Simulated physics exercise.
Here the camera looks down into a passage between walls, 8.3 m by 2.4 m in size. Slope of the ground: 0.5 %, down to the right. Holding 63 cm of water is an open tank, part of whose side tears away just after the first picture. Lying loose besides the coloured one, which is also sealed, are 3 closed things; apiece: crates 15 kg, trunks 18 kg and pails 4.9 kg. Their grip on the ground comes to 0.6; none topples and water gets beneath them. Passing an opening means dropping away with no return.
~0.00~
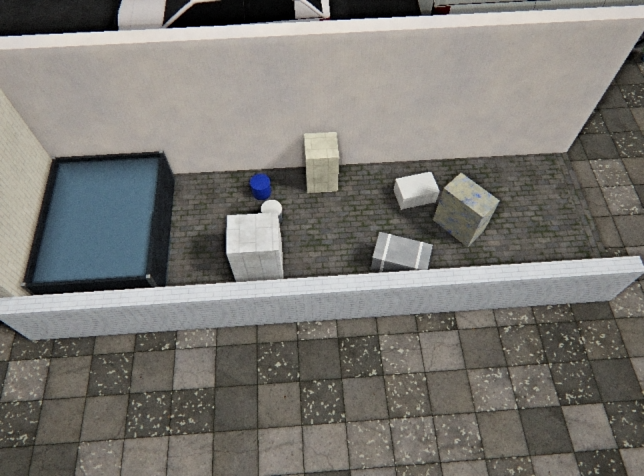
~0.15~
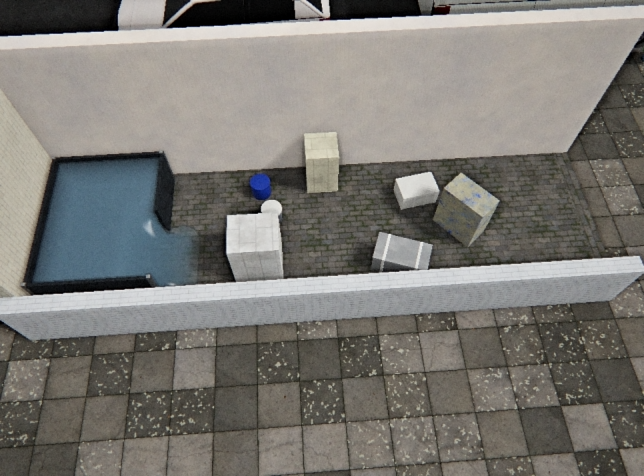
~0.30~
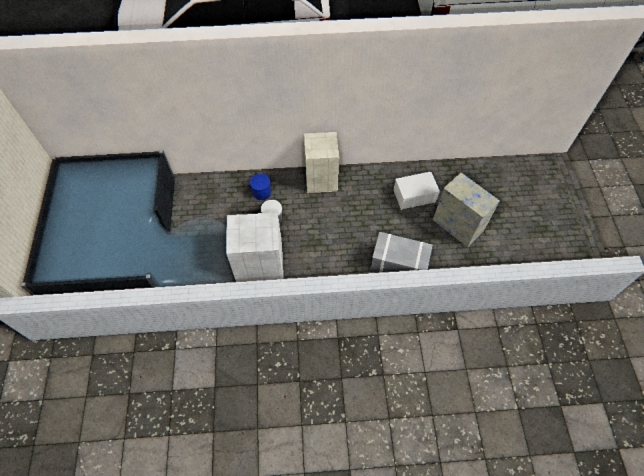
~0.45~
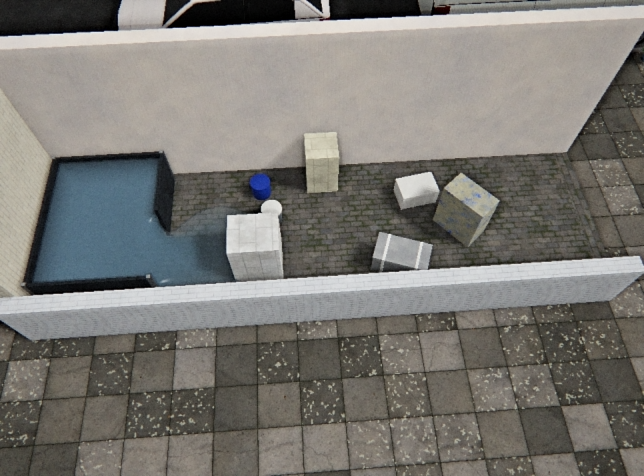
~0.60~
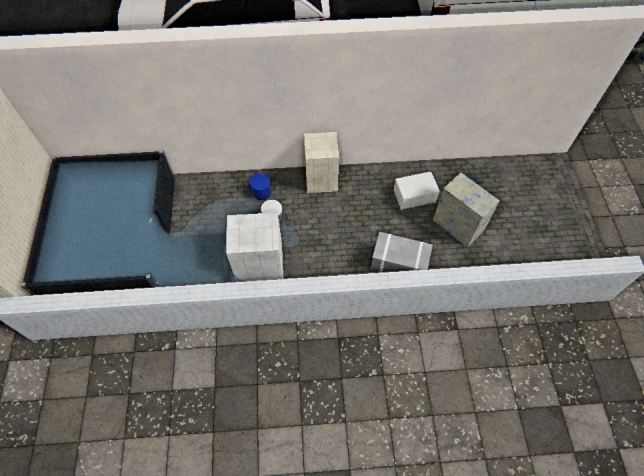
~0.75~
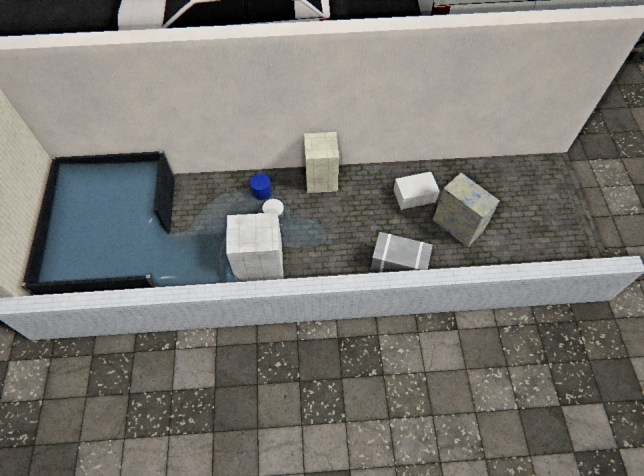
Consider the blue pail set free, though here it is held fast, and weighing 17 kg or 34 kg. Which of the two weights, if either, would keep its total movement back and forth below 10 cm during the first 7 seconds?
Heavier one only.
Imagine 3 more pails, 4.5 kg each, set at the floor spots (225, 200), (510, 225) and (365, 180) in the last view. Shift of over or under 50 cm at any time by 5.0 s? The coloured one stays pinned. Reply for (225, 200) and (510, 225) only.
First one goes beyond it, second one stays within it.
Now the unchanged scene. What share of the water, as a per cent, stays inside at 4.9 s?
Close to 92 in a hundred parts remain.
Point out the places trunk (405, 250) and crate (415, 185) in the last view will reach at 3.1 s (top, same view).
They should sit about (449, 230) and (471, 155) in the last view.
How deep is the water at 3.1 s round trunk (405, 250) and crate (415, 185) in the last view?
I'd put it at 8 cm and 10 cm respectively.
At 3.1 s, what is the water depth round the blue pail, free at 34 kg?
About 16 cm.
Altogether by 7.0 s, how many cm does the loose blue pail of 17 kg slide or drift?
Some 150 cm in all.
After 1.4 s the blue pail would be 10 cm from its start with 17 kg and 0 cm from its start with 34 kg; 9 cm of water round it then.
After 3.1 s the blue pail would be 91 cm from its start with 17 kg and 0 cm from its start with 34 kg; 16 cm of water round it then.
After 4.9 s the blue pail would be 142 cm from its start with 17 kg and 0 cm from its start with 34 kg; 15 cm of water round it then.
After 7.0 s the blue pail would be 142 cm from its start with 17 kg and 0 cm from its start with 34 kg; 11 cm of water round it then.
